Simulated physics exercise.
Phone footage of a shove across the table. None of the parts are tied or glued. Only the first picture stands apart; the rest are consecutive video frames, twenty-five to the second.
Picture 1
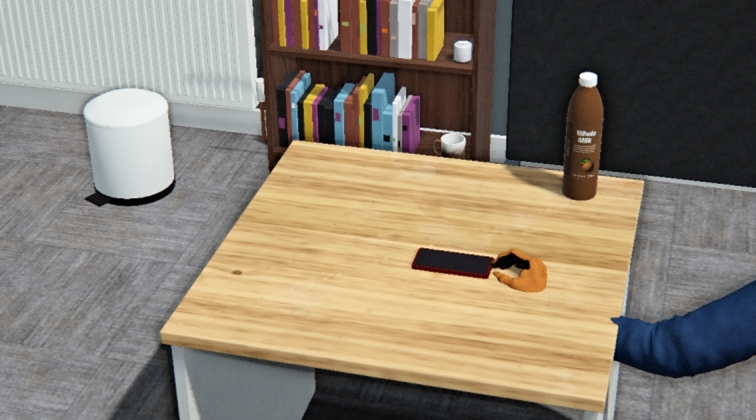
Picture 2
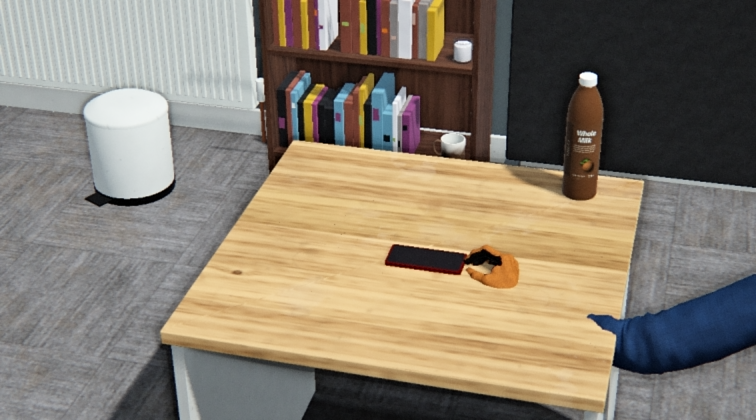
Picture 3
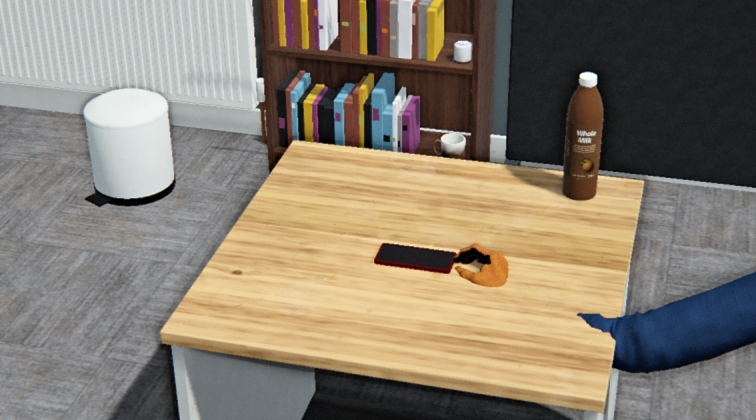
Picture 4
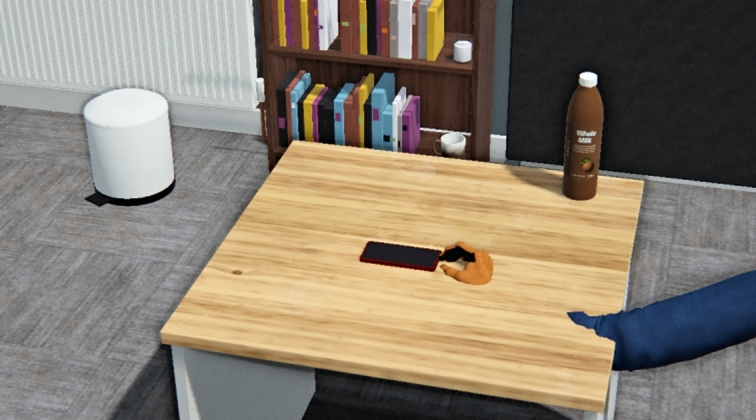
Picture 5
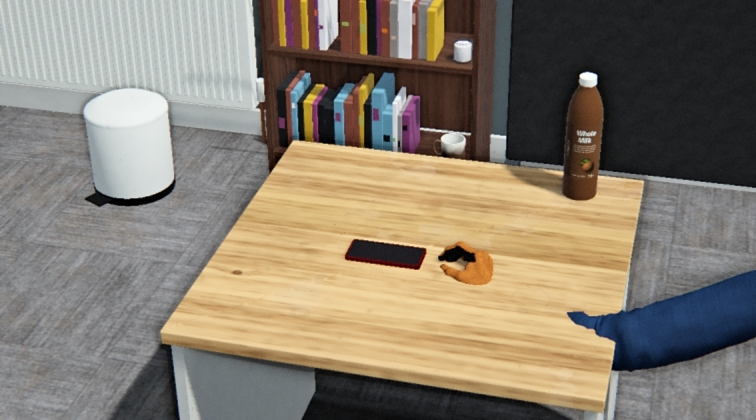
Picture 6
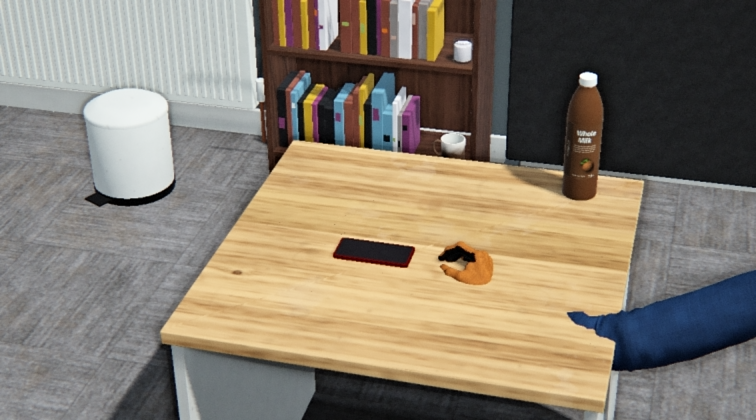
The clip opens on a wooden table with a brown bottle near the back corner and a hand against the right end of a red-edged dark phone, a blue-sleeved arm at the right. The hand pushes the phone left across the tabletop, then stays back as the phone slides a little farther left, opening a gap.
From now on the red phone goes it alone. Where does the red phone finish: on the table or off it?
On the table.
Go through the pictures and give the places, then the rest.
In the first frame, under the hand; red phone (453, 263).
In the second frame, under the hand; red phone (426, 259).
In the third frame, under the hand; red phone (415, 258).
In the fourth frame, red phone (401, 256).
In the fifth frame, red phone (386, 254) displaced a little.
In the sixth frame, red phone (374, 252) displaced a little.
Then, 0.24 s past the last view, red phone displaced a little near (358, 250).
Then, 0.48 s past the last view, red phone resting near (358, 250).
Finally, moved from the start, red phone. Final places as the last picture's camera would see them, red phone near (358, 250).
